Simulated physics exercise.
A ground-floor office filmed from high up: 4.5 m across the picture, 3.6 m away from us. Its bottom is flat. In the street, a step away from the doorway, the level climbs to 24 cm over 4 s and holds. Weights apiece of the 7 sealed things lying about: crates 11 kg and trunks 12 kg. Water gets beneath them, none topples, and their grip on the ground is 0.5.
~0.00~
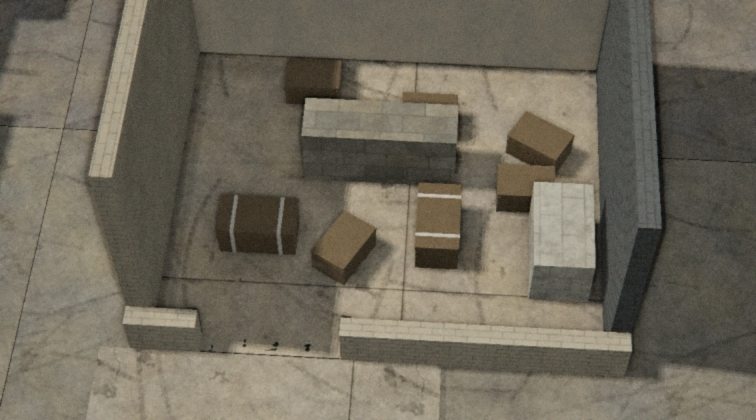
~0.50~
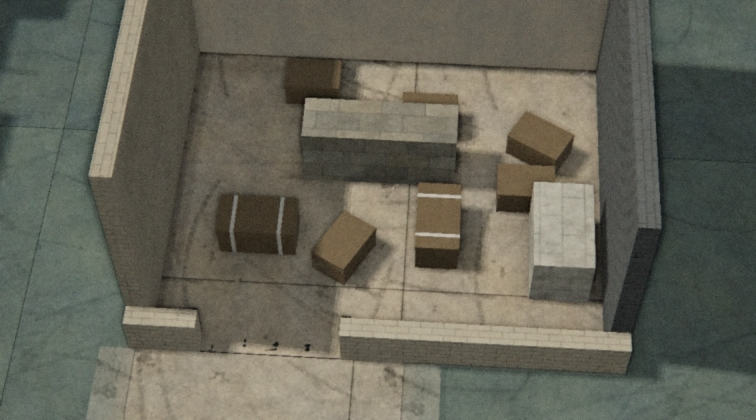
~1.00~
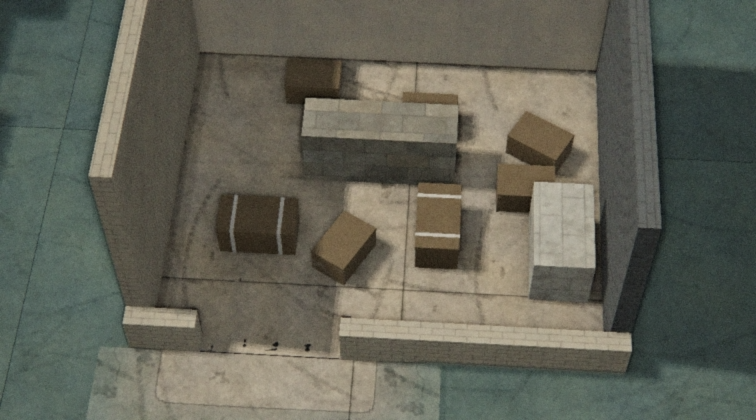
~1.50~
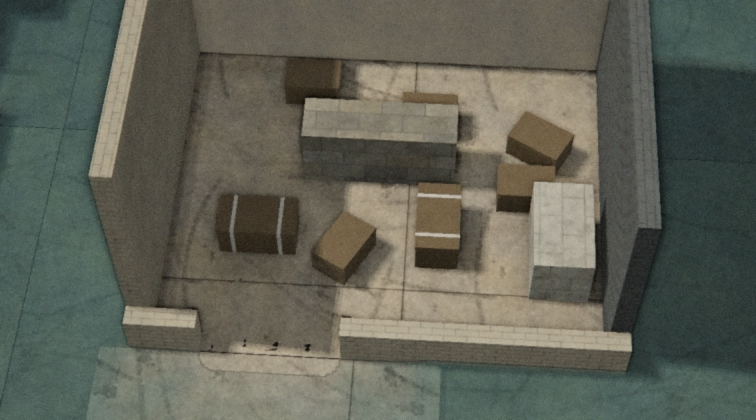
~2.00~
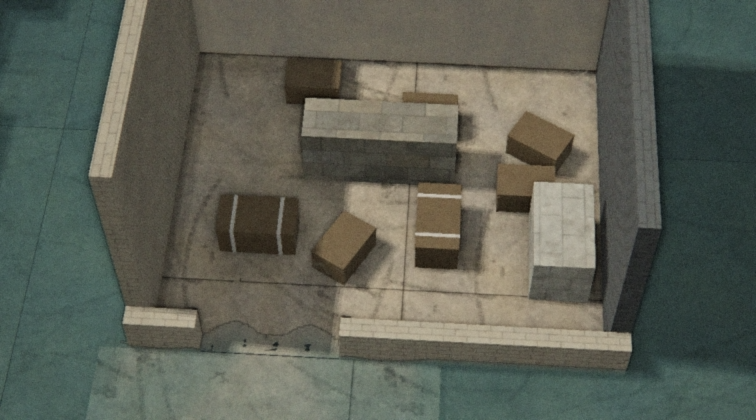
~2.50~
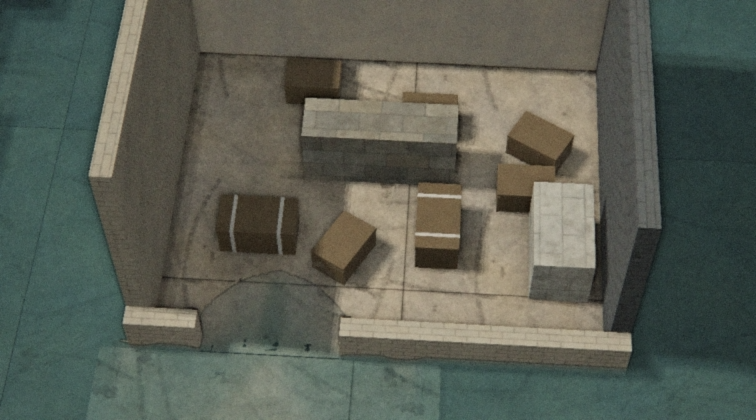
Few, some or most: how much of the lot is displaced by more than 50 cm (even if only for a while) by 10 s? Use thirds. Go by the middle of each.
Share: At least two thirds.
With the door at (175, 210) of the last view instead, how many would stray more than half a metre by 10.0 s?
Then 5.
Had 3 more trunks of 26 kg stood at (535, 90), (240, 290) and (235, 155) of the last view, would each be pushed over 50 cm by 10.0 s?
In that order: Less, more, past it.
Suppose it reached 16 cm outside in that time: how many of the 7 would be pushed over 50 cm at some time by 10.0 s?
In that case 5 of them.
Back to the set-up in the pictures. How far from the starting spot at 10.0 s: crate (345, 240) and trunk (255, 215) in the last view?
In turn: 200 cm, 300 cm.
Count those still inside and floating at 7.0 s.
2 of them.
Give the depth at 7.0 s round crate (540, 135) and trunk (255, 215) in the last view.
About 2 and 15 cm.
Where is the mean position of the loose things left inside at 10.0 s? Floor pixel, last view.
Around (514, 161).
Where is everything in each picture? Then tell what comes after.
A crate at (313, 73), on the bottom; a crate at (527, 180) rests on the ground; water covers 0.0 m2; 0 of 7 have shifted, in the first picture.
A crate at (313, 73) rests on the ground; a crate at (527, 180), on the bottom; 0.0 m2 under water; 0 of 7 have shifted, in the second picture.
A crate at (313, 73), on the bottom; a crate at (527, 180), on the bottom; water covers 0.0 m2; 0 of 7 have shifted, in the third picture.
A crate at (313, 73) rests on the ground; a crate at (527, 180) rests on the ground; 0.0 m2 under water; 0 of 7 have shifted, in the fourth picture.
A crate at (313, 73), on the bottom; a crate at (527, 180) rests on the ground; 0.1 m2 under water; 0 of 7 have shifted, in the fifth picture.
A crate at (313, 73), on the bottom; a crate at (527, 180), on the bottom; 0.8 m2 under water; 0 of 7 have shifted, in the sixth picture.
After 3.5 s 0 of 7 are over 50 cm from their spots; 0 afloat.
After 4.5 s 2 of 7 are over 50 cm from their spots; 0 afloat.
After 7.0 s 4 of 7 are over 50 cm from their spots; 2 afloat.
After 10.0 s 5 of 7 are over 50 cm from their spots, and 6 have been at some point; 7 afloat.
